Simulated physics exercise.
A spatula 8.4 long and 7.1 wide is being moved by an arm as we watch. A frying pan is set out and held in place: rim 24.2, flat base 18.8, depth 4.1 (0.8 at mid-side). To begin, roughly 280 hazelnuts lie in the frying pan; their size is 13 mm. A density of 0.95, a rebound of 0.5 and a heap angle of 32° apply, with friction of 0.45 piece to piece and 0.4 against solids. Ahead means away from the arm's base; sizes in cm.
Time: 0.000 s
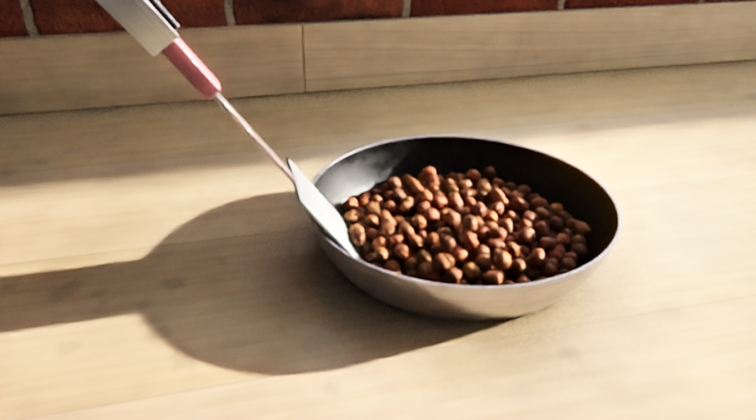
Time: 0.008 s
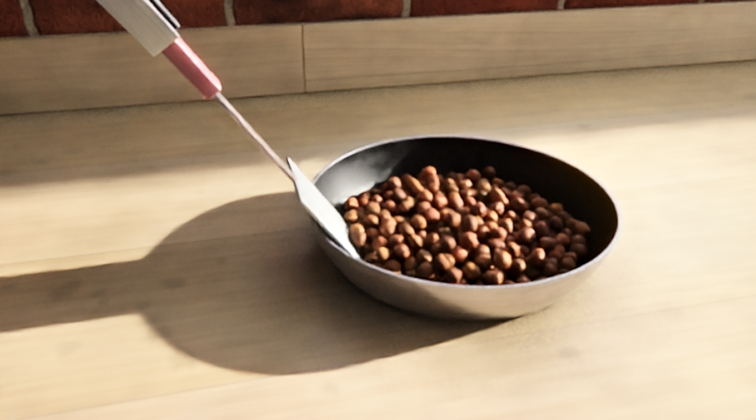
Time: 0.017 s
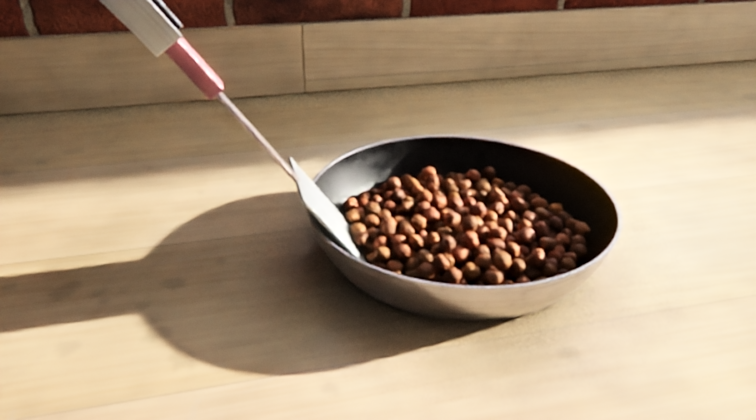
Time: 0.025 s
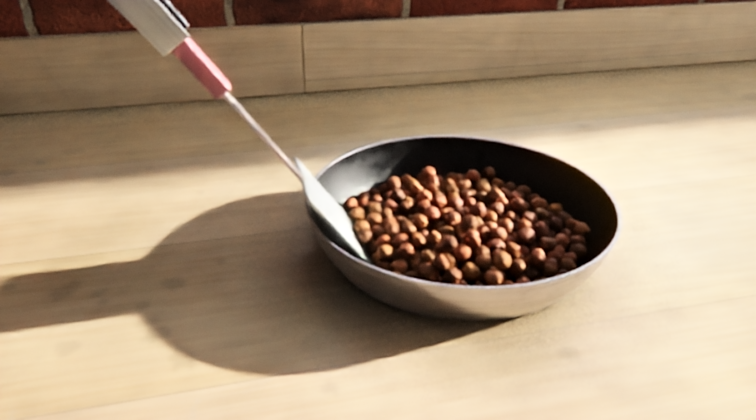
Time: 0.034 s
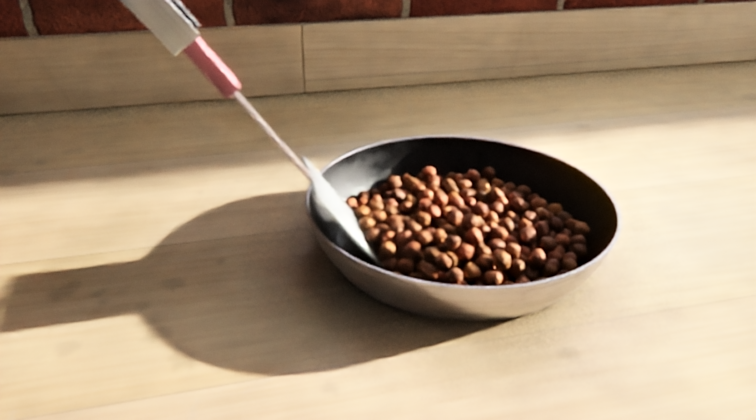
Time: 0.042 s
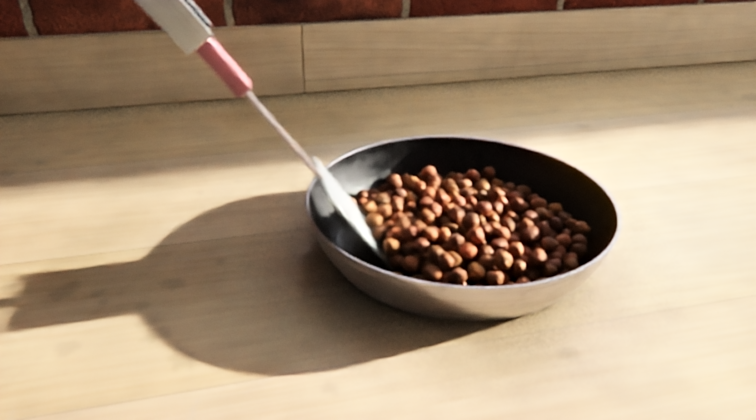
Spatula with a pink-banded handle sliding slowly right inside the left edge of a still frying pan, nudging brown hazelnuts slightly.
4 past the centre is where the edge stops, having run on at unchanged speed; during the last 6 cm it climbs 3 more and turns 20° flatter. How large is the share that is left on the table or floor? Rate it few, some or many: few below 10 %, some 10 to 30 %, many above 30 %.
Few, below 10 %.
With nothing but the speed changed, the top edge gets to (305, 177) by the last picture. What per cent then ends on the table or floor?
That share would be some 0 percent.
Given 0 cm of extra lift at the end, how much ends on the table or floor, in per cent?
Some 0 in a hundred.
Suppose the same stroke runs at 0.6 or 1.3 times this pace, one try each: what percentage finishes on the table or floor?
Around 0 per cent and around 10 per cent.
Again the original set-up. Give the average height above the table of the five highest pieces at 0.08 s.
About 4 cm.
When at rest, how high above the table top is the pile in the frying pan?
It reaches roughly 5.0 cm.
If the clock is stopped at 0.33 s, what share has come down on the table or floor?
Around 0 %.
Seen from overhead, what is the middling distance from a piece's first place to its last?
Distance: Near 3 cm.
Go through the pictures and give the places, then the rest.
In the first frame, spatula top edge at (293, 178), sloping 55°; upper third of the load around (453, 223), from x 350 to 585, top at y 175; 282 in the frying pan.
In the second frame, spatula top edge at (293, 178), sloping 55°; upper third of the load around (453, 223), from x 350 to 585, top at y 175.
In the third frame, spatula top edge at (295, 178), sloping 55°; upper third of the load around (452, 223), from x 350 to 585, top at y 175.
In the fourth frame, spatula top edge at (301, 177), sloping 55°; upper third of the load around (449, 221), from x 350 to 585, top at y 175.
In the fifth frame, spatula top edge at (310, 177), sloping 55°; upper third of the load around (450, 219), from x 350 to 585, top at y 175.
In the sixth frame, spatula top edge at (320, 176), sloping 55°; upper third of the load around (451, 219), from x 350 to 585, top at y 175; 282 in the frying pan.
After 0.08 s, sloping 55°, highest piece 5 above the table; 282 in the frying pan.
After 0.11 s, sloping 47°, highest piece 6 above the table; 282 in the frying pan.
After 0.33 s, sloping 35°, highest piece 5 above the table; 276 in the frying pan, 4 on the table or floor, 2 on the blade or in flight.
After 1.38 s, sloping 35°, highest piece 5 above the table; 276 in the frying pan, 6 on the table or floor.
At rest, 276 in the frying pan, 6 on the table or floor. That is 2 % on the table or floor.
